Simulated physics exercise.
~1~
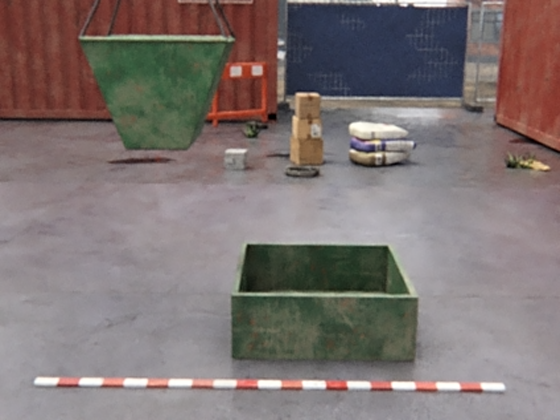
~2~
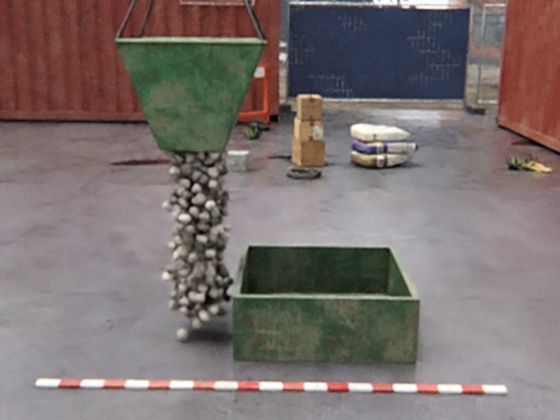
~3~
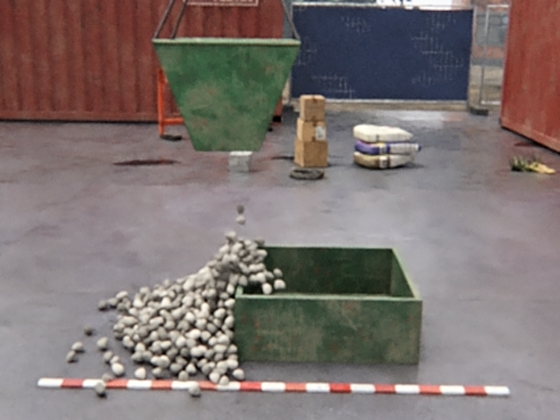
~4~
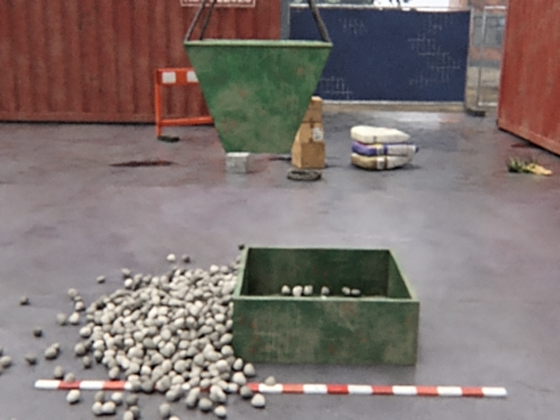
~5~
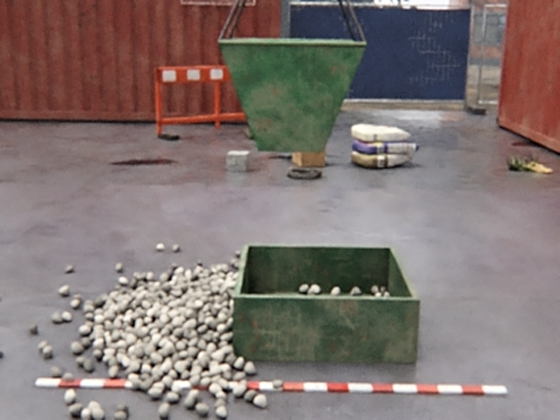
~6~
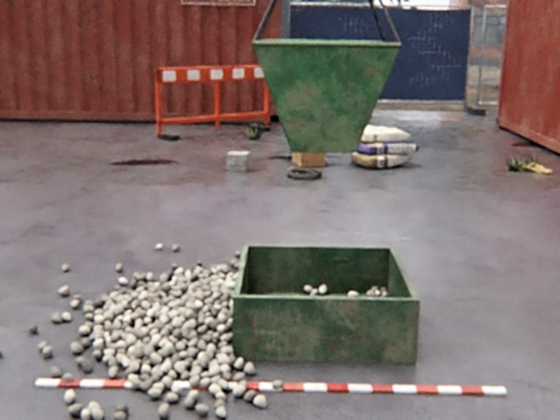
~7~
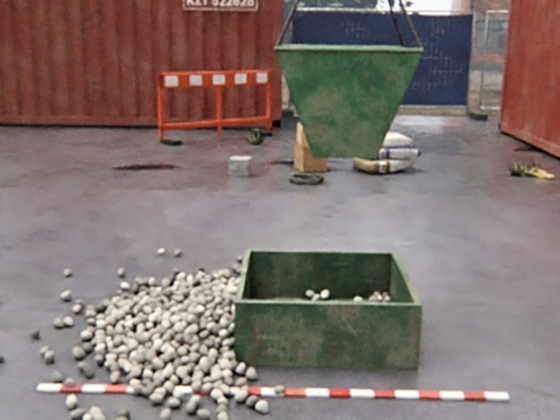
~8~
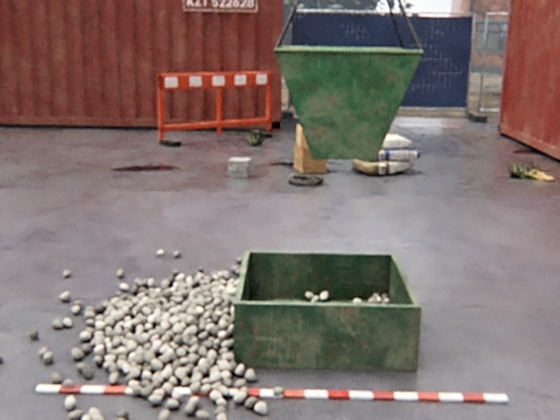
In a yard with red shipping containers, a green skip hanging from above moved right and dumped grey stones from its bottom, most of them piling up left of a green bin and only a few landing inside, before the empty skip stopped.
